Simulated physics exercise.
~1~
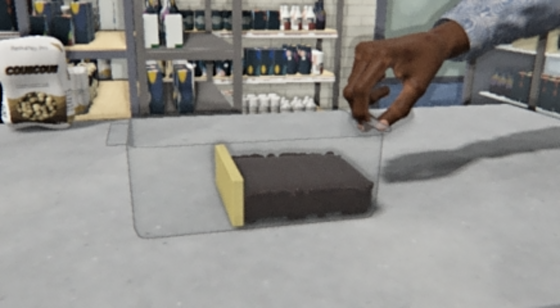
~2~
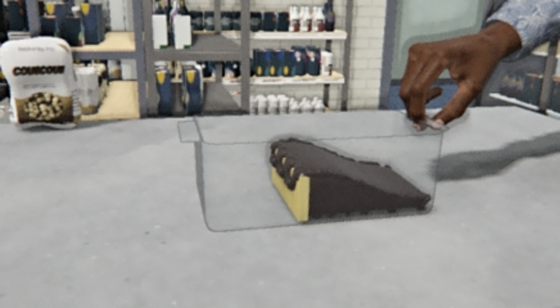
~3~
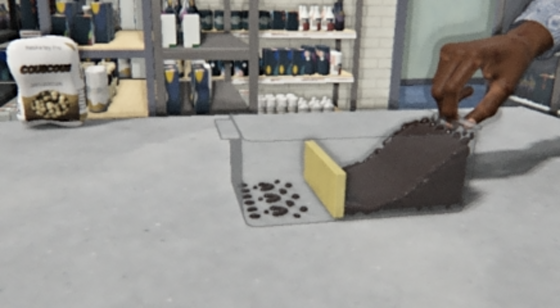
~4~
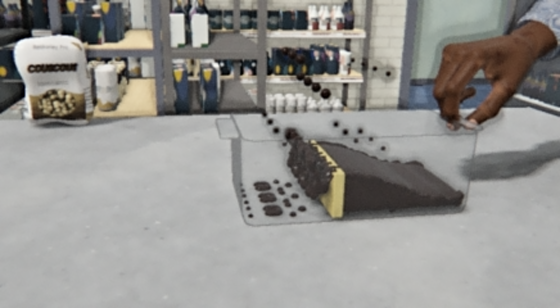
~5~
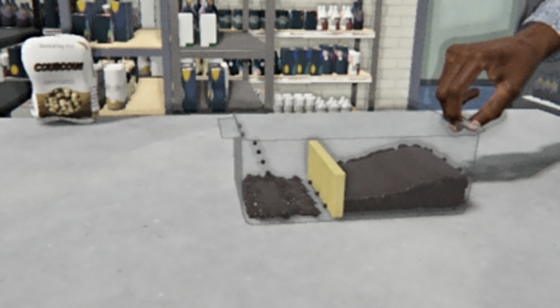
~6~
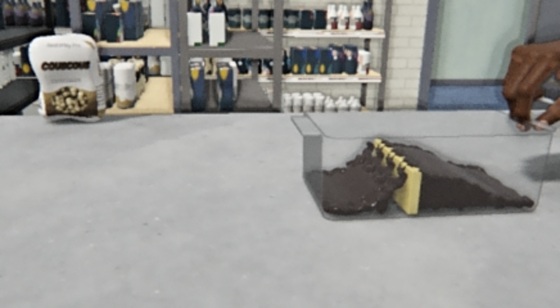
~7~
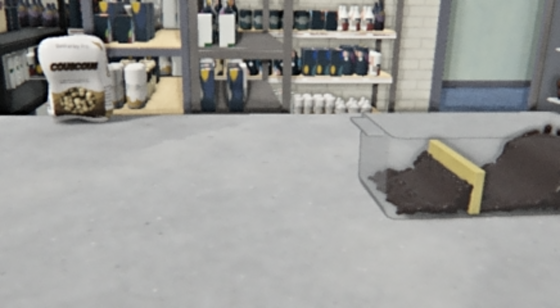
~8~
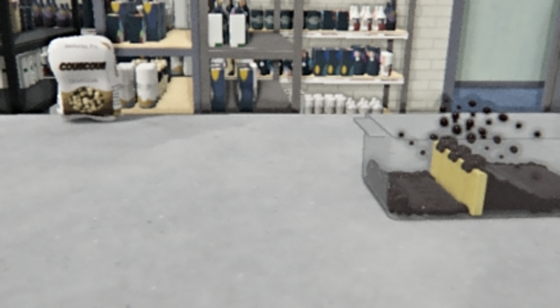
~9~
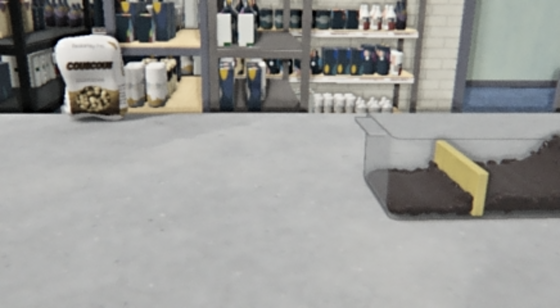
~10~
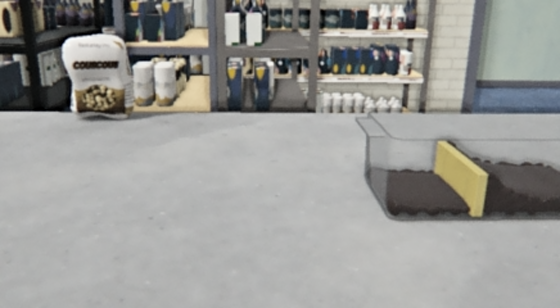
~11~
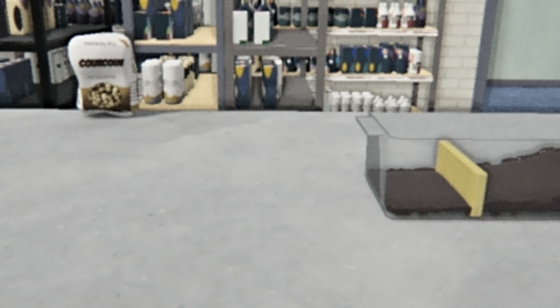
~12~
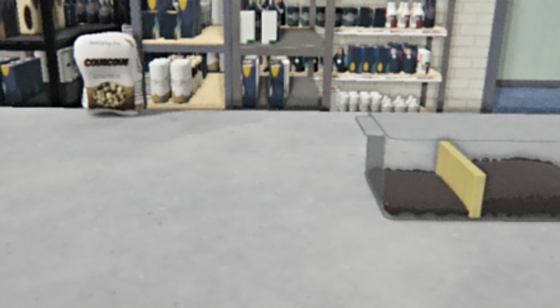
A hand tugs a clear divided tub rightward, and dark coffee sloshes over its yellow wall, settling on both sides.
